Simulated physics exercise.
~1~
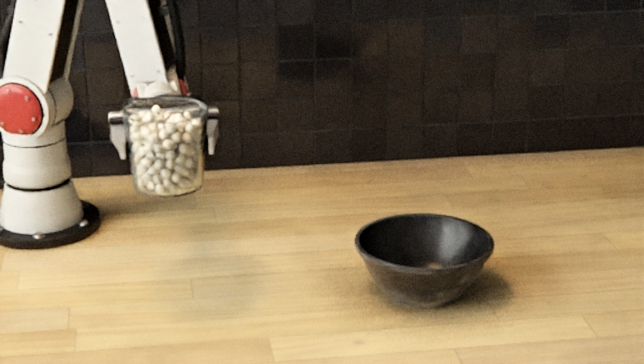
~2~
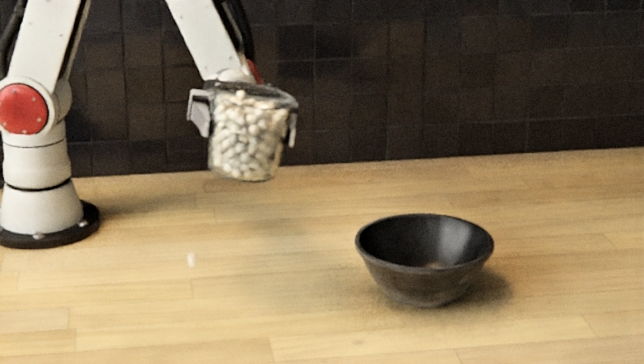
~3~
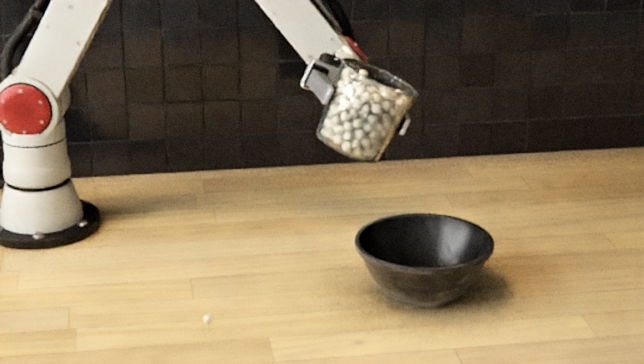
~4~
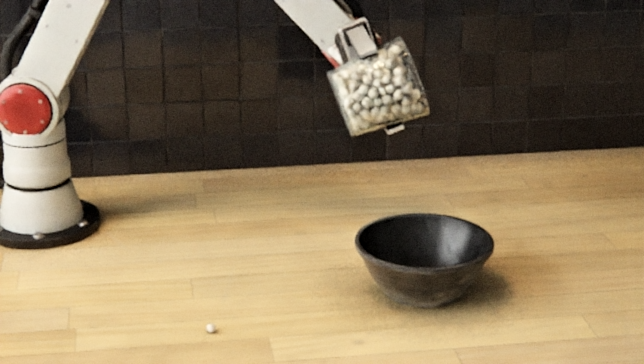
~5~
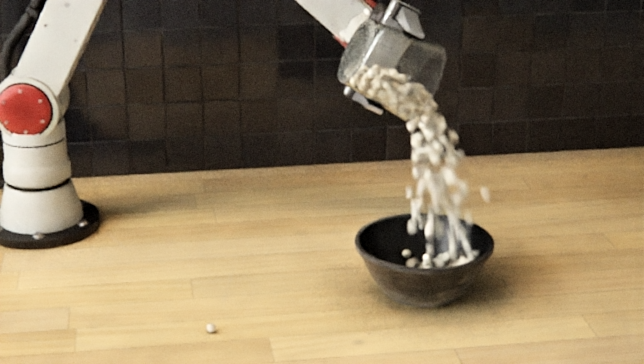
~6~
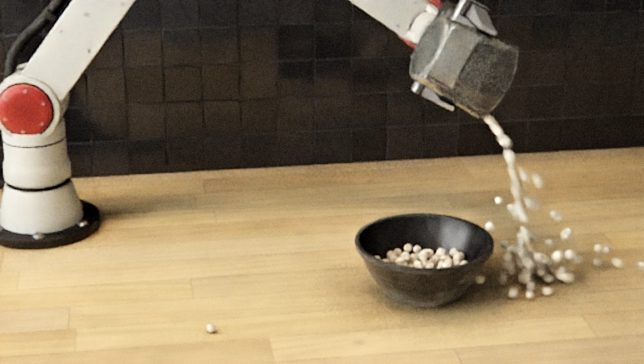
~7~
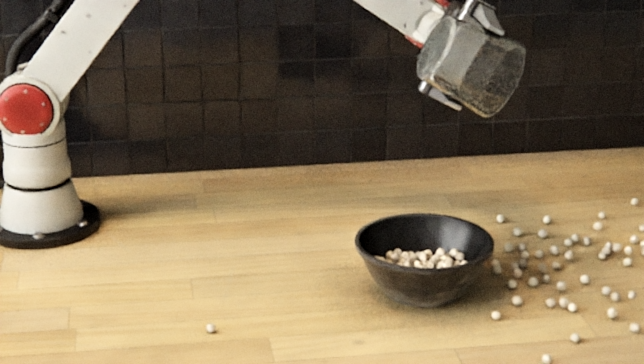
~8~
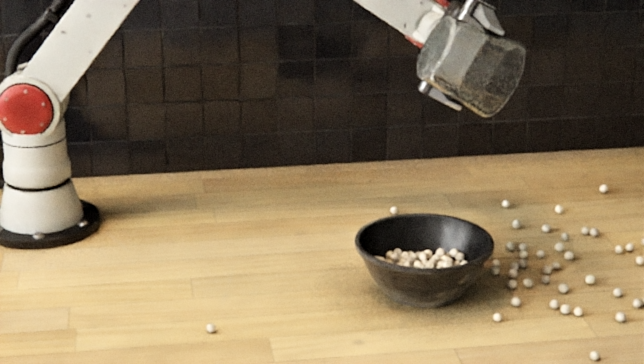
At the start, a white robot arm with a red joint holds a clear cup full of pale beads upright, to the left of a dark bowl on a wooden table. The arm swings the cup right while tipping it, and a single bead drops onto the table. Above the bowl, the cup tilts past its side and beads pour into the bowl. The arm keeps moving right, so the last of the stream misses the rim and scatters across the table. Finally the arm holds the emptied cup still, with most beads in the bowl and many strewn to its right.
